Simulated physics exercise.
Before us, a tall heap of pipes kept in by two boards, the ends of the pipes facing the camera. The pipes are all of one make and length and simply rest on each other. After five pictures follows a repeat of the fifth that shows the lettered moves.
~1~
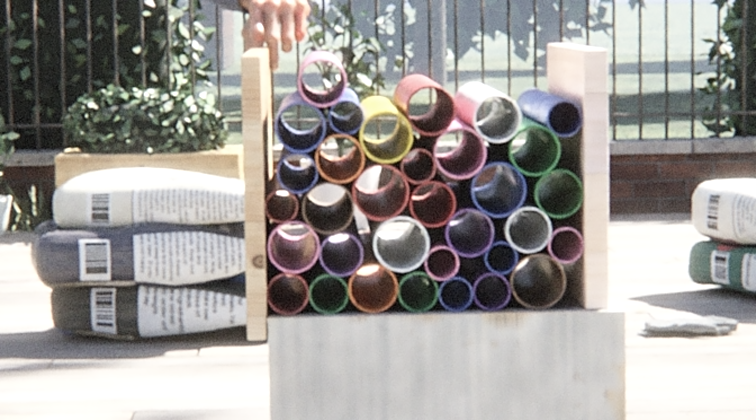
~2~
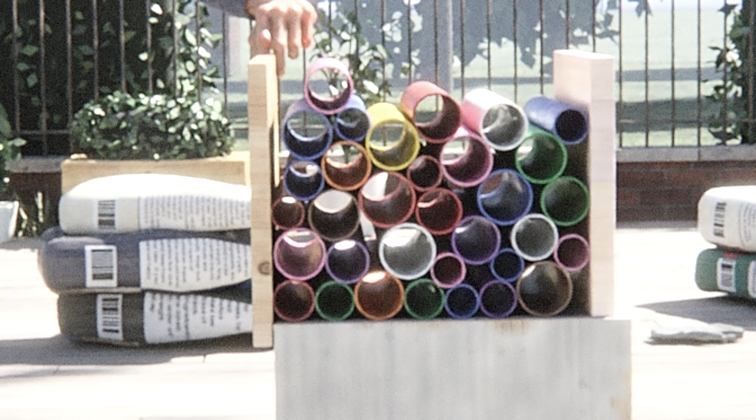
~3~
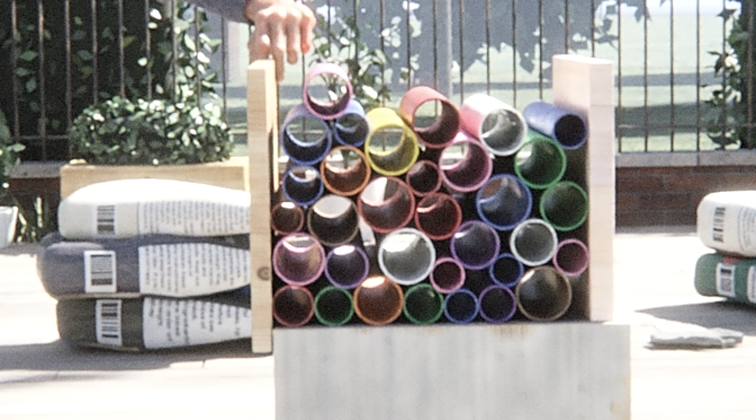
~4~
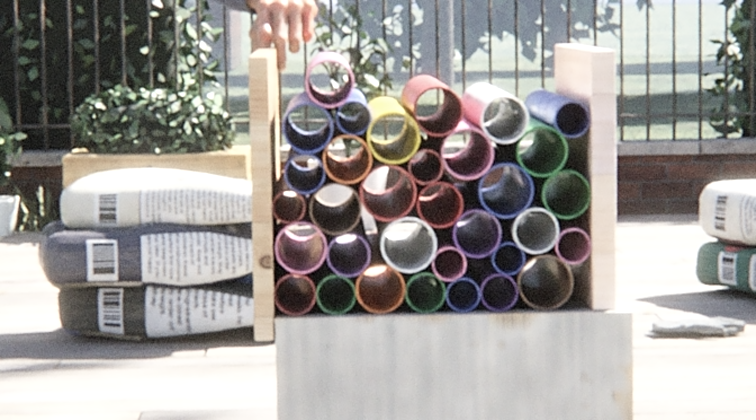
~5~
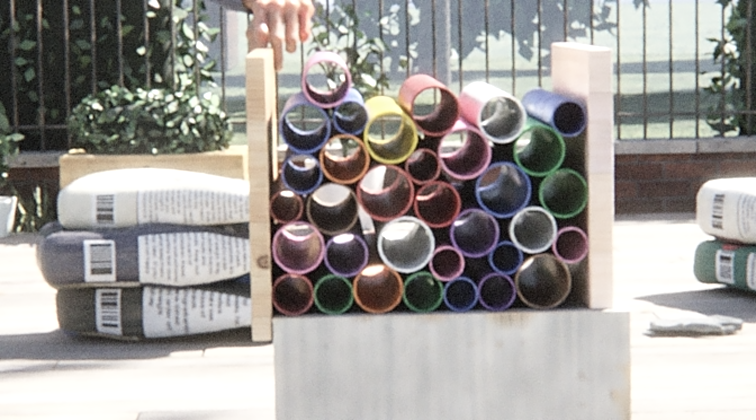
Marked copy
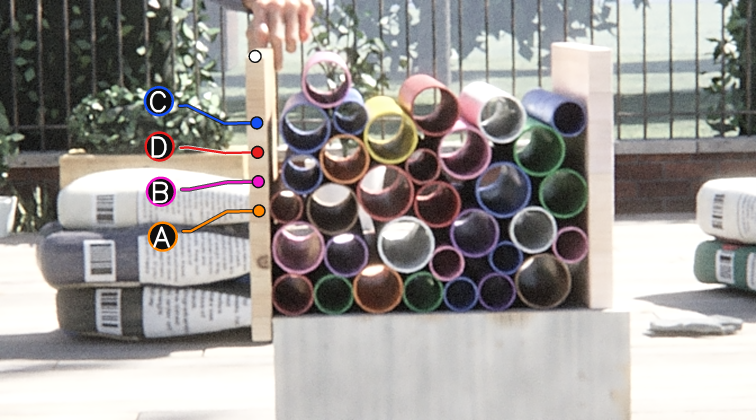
In the video, a heap of colourful pipes sits between two upright boards, open ends facing forward, beside stacked bags. A hand stays at the top of the left board, and the pipes show no visible movement against each other.
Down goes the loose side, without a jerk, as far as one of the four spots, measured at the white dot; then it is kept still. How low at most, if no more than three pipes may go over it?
Stop at A.
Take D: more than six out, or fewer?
Fewer than six.
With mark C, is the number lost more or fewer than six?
It loses fewer than six.
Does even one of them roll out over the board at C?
No.
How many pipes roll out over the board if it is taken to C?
It comes to none.
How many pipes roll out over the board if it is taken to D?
The count is none.
On the marked copy, A at (259, 211); B at (258, 182); C at (256, 123); D at (257, 152); the white dot at (255, 56).
Following A. Soon after the start, top of the board (267, 126).
Later, top of the board (269, 205).
In the end, top of the board (269, 210), none out over the board.
As for the rest, B none out over the board; C none out over the board; D none out over the board.
